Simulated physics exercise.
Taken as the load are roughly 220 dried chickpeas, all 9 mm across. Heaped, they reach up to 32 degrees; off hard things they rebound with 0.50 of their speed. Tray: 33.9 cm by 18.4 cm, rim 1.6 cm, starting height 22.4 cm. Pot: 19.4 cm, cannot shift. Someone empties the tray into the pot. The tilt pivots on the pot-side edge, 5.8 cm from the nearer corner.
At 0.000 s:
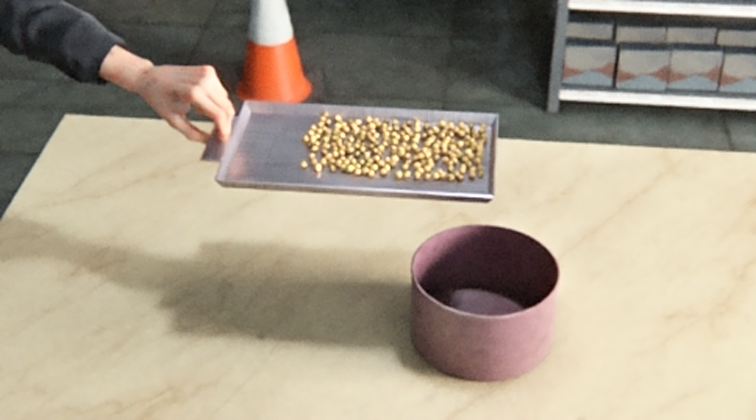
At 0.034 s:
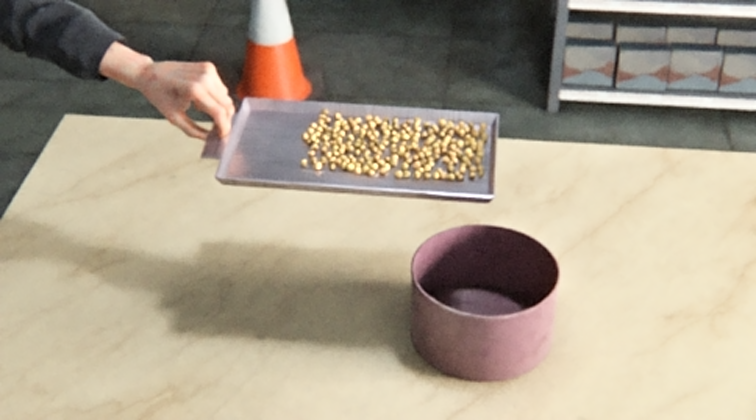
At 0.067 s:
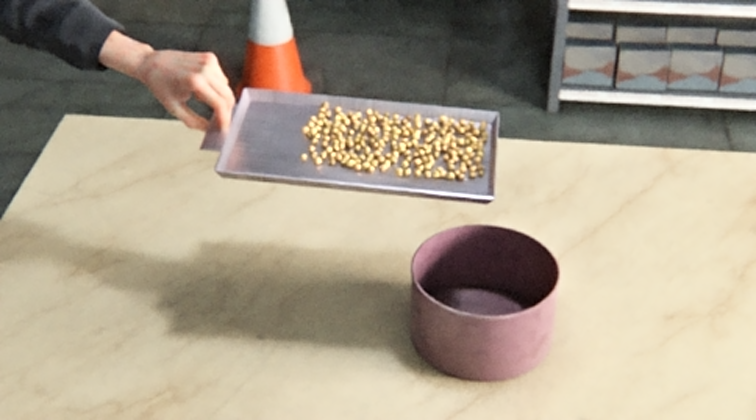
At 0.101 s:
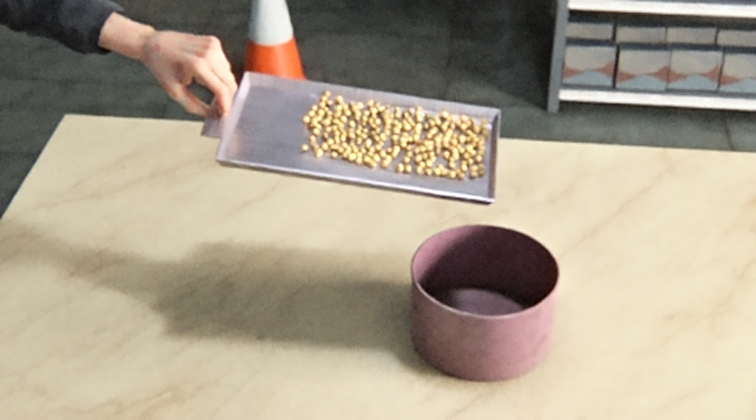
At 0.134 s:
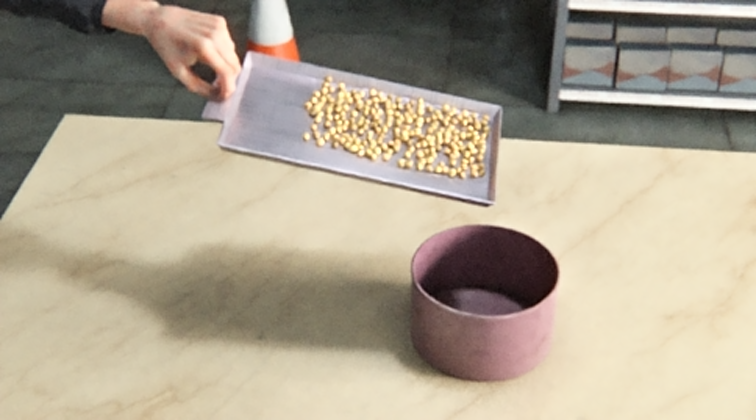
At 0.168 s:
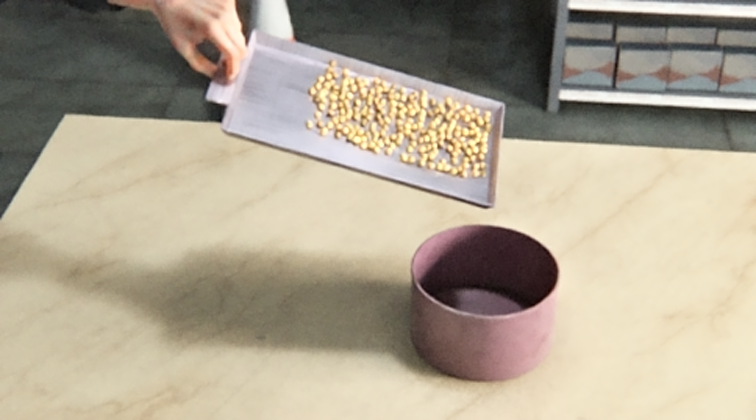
On a pale table, a hand lifts the left end of a tray of chickpeas.
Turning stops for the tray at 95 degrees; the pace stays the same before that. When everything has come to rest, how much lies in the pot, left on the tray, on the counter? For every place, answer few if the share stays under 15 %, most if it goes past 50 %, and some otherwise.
Shares - pot: Most; tray: Few; counter: Few.
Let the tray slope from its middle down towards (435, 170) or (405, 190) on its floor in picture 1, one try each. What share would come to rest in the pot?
55 and 90 %.
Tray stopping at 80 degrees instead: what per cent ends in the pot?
I'd put it at close to 95 per cent.
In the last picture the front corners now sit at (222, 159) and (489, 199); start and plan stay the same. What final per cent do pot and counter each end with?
Pot 100 % / counter 0 %.
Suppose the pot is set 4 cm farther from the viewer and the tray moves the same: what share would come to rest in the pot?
It would come to roughly 75 percent.
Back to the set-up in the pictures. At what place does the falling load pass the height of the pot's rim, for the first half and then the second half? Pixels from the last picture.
Roughly (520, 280) to begin with, later roughly (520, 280).
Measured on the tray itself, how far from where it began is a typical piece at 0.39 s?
Roughly 4 cm.
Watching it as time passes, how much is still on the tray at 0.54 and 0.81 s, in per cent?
In order, near 70 and near 0.
After 0.39 s, tilt 58 degrees; the tray holds 100 %, the pot 0 %.
Then, at 0.54 s, tilt 84 degrees; the tray holds 70 %, the pot 0 %.
After 0.81 s, tilt 95 degrees; the tray holds 0 %, the pot 95 %.
At rest (1.5 s), pot 100 %, tray 0 %, counter 0 %.
